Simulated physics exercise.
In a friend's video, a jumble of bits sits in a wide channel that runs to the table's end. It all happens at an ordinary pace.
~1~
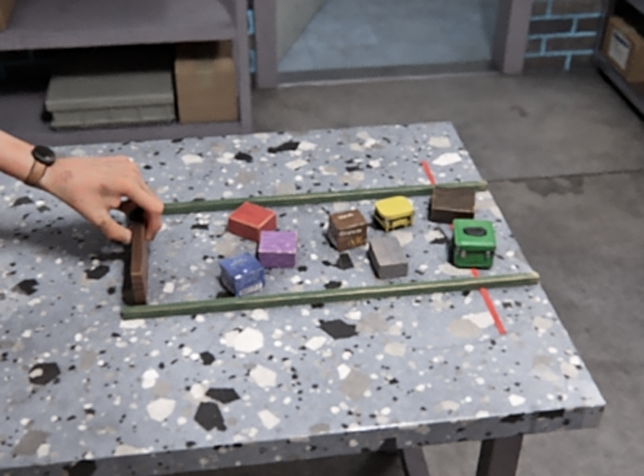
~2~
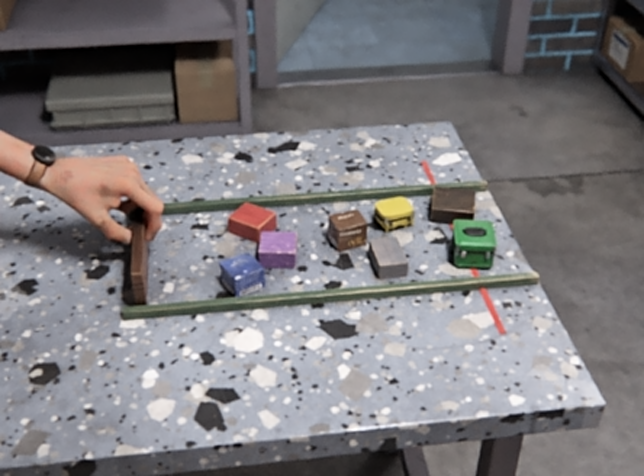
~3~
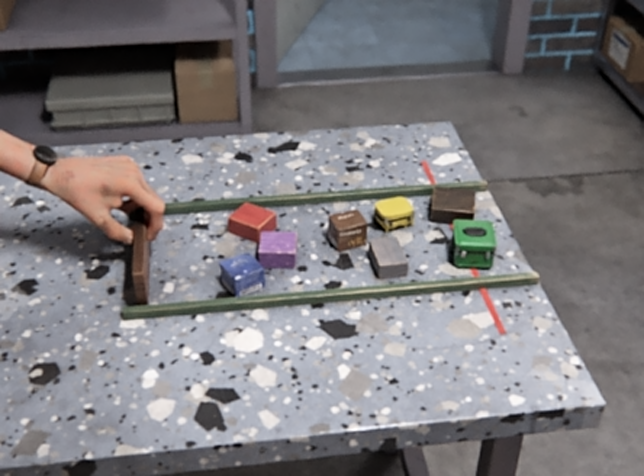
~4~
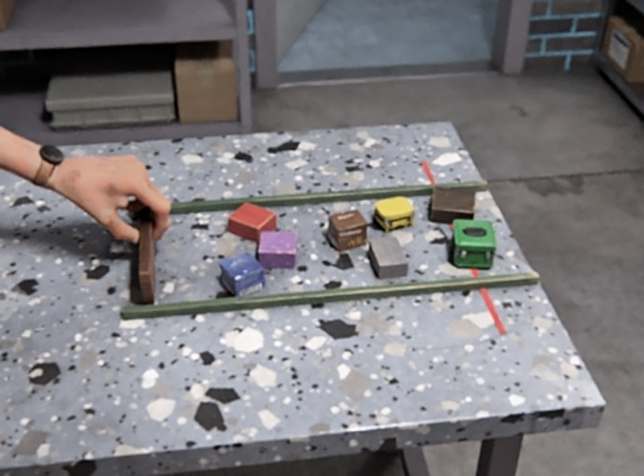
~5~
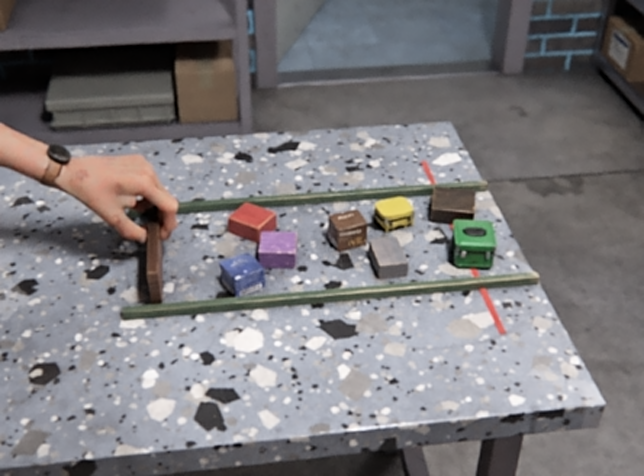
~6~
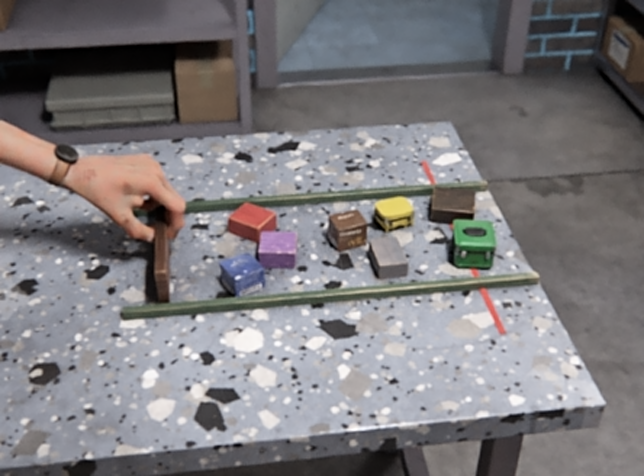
A hand wearing a dark watch slides an upright brown board slowly to the right between two green rails on a speckled grey table, seen from above at an angle by a still camera. Red, purple and blue blocks sit nearest it, then brown, yellow and grey ones, with a dark block and a green case by a red strip at right. The board moves a short way without touching the blocks, which stay still.
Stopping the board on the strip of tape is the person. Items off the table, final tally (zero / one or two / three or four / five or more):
The push drops only one or a pair off the table.
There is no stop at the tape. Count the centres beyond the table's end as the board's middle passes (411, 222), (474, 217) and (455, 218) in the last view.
In order, that gives 0, then 5, then 2.
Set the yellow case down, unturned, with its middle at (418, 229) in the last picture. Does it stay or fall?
Result: It does not stay.
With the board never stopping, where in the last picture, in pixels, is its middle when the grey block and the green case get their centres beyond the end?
Near (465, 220) and (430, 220).
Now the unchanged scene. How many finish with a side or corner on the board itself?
3 end up touching it.
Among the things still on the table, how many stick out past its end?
The number would be 3.
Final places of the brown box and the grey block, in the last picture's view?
First: About (508, 220); second: About (519, 249).
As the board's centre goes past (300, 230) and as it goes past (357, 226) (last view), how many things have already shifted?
One spot: 4. Other spot: 6.
Early on, none off yet; black block at rest near (453, 206); green case at rest near (473, 244); yellow case at rest near (394, 215).
Finally, the number that fall off is one or two; lost, green case and black block.
